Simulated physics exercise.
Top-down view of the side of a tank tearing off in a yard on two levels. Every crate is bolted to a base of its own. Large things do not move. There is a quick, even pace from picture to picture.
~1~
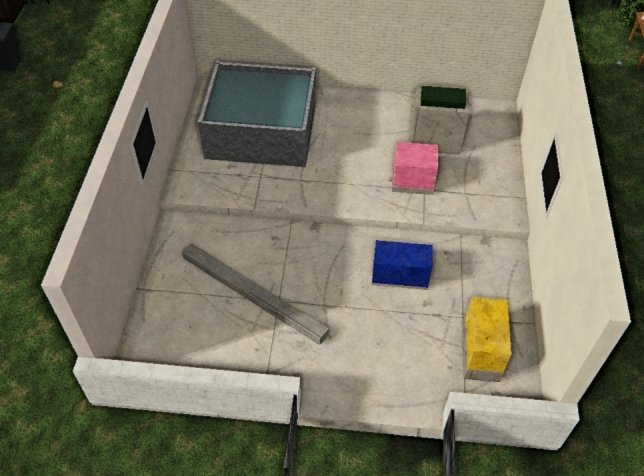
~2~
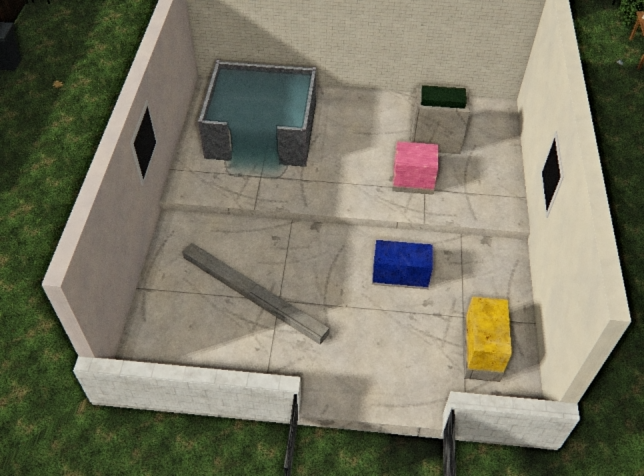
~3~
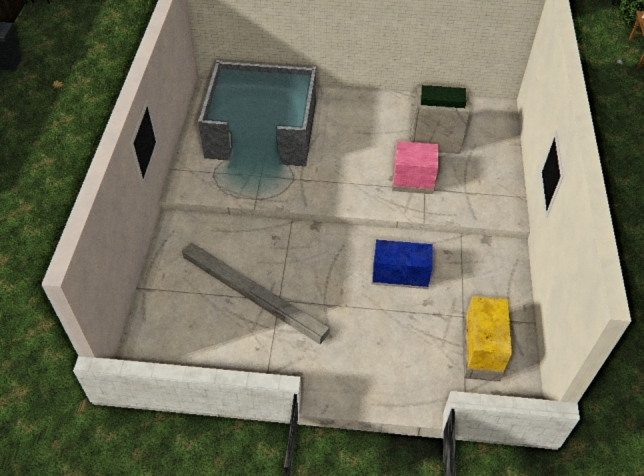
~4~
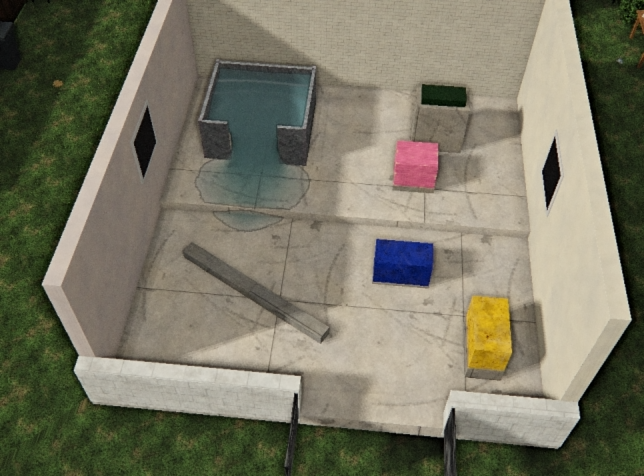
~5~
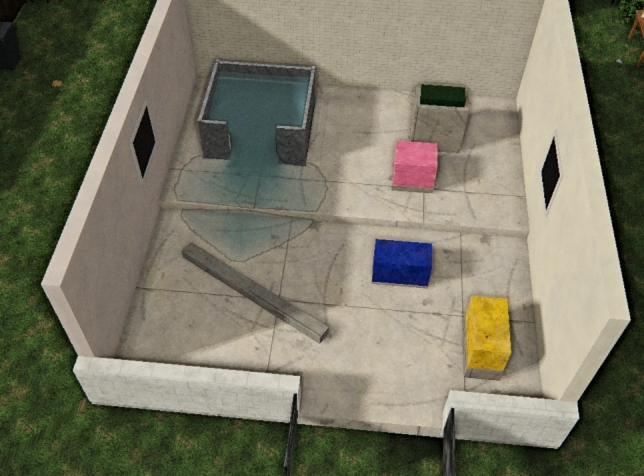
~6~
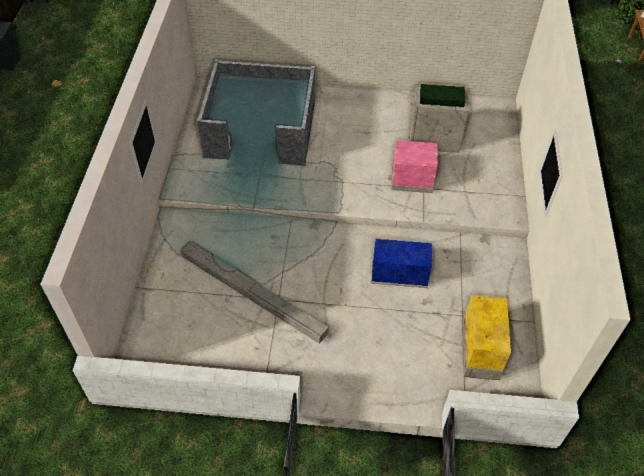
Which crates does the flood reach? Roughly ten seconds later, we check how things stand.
The blue crate is reached; the yellow crate is not reached; the pink crate is not reached.
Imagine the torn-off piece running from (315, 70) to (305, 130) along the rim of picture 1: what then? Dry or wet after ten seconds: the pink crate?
In my view the pink one gets reached.
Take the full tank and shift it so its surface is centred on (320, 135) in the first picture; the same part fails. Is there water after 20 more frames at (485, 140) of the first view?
By that frame the spot is left unwetted.
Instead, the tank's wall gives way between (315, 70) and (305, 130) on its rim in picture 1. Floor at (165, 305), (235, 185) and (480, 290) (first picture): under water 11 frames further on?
Spot one spared, spot two spared, spot three inundated.
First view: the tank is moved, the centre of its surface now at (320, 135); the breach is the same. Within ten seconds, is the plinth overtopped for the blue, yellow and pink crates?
Looking at each in turn, the blue crate gets flooded, the yellow crate is left untouched and the pink crate is left untouched.
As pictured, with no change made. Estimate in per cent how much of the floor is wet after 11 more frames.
By my count, 50 percent.
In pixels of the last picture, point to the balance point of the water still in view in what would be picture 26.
Centre: Close to (280, 242).
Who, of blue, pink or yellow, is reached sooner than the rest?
The one in blue comes first.
A moment on, water covers 35 % of the floor; the blue crate water round its plinth, the yellow crate not reached, the pink crate not reached.
Next, water covers 50 % of the floor; the blue crate water round its plinth, the yellow crate water round its plinth, the pink crate water round its plinth.
Then, water covers 55 % of the floor; the blue crate water round its plinth, the yellow crate water round its plinth, the pink crate water round its plinth.
Later, water covers 60 % of the floor; the blue crate water round its plinth, the yellow crate water round its plinth, the pink crate water round its plinth.
In the end, water covers 55 % of the floor; the blue crate was topped, the yellow crate stayed above the water, the pink crate stayed above the water.
